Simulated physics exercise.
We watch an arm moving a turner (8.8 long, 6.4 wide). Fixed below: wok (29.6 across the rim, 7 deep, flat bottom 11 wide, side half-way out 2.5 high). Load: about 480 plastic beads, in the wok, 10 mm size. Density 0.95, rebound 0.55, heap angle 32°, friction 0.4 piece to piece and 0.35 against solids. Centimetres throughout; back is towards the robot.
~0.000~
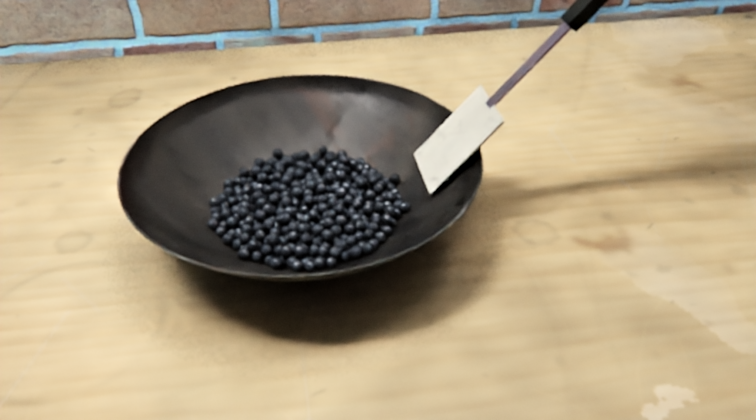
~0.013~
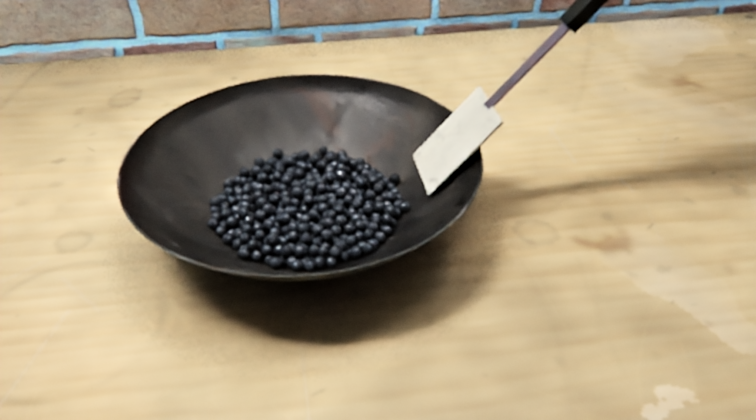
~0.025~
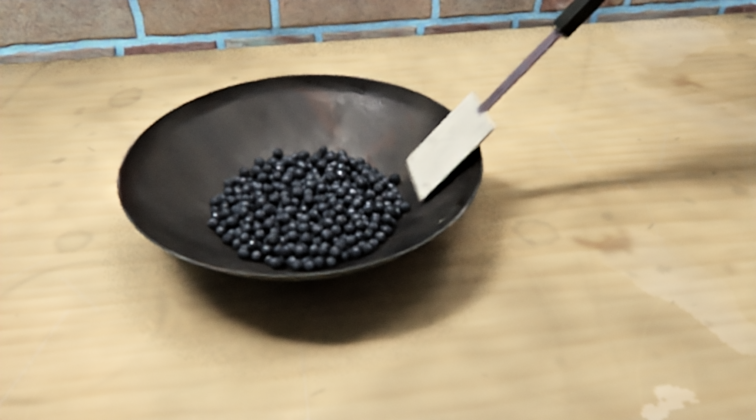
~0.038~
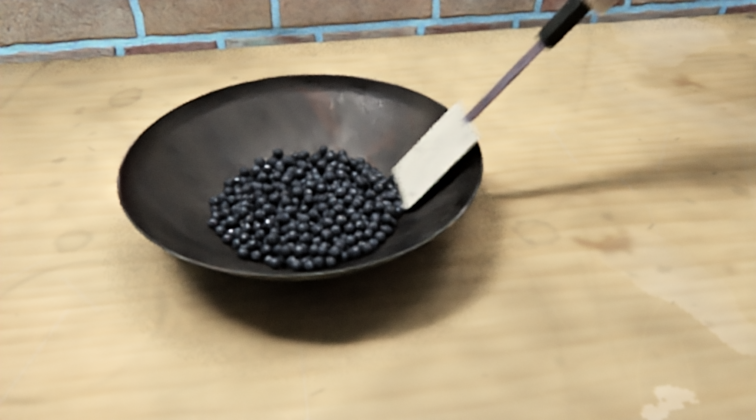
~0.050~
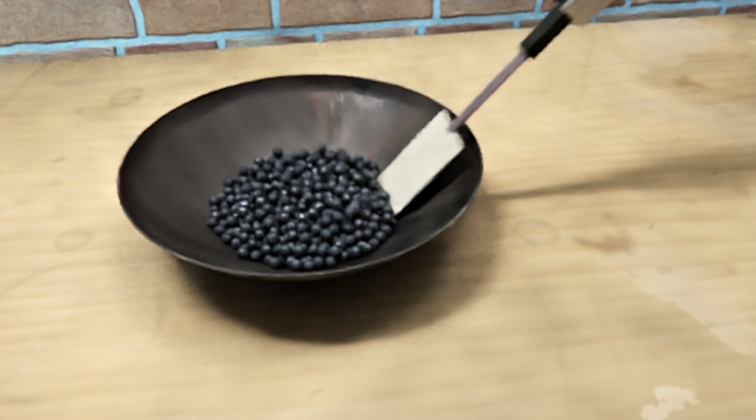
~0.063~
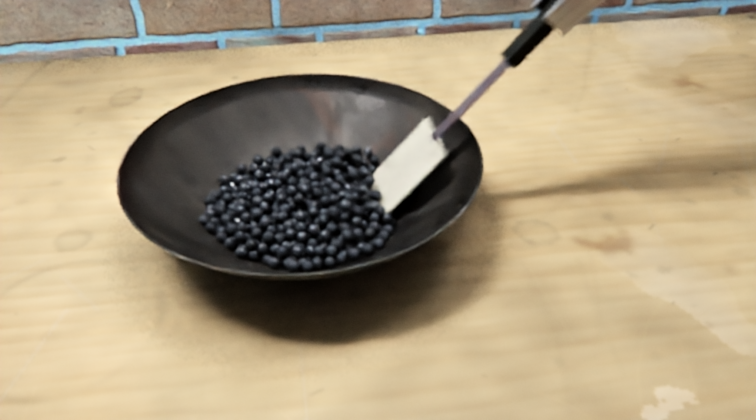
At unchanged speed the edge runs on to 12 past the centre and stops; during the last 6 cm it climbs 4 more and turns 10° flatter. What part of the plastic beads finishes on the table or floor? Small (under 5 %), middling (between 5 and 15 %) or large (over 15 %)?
A large share, over 15 %, ends on the table or floor.
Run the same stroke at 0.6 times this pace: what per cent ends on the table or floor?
About 15 per cent.
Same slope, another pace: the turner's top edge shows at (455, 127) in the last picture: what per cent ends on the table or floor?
Some 20 per cent.
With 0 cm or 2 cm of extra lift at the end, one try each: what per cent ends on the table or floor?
Some 35 and 35 per cent.
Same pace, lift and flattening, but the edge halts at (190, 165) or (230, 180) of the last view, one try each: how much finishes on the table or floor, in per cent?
Some 20 and 5 per cent.
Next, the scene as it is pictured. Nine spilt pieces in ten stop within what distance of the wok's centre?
Some 100 cm.
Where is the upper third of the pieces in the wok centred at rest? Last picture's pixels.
At about (236, 207).
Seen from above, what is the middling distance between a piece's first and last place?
About 5 cm.
By 0.12 s, sloping 49°, highest piece 7 above the table; 485 in the wok.
By 0.18 s, sloping 47°, highest piece 8 above the table; 485 in the wok.
By 0.40 s, sloping 39°, highest piece 22 above the table; 343 in the wok, 35 on the table or floor, 107 on the blade or in flight.
By 1.45 s, sloping 39°, highest piece 4 above the table; 343 in the wok, 142 on the table or floor.
Final count, 343 in the wok, 142 on the table or floor. That is 29 % on the table or floor.
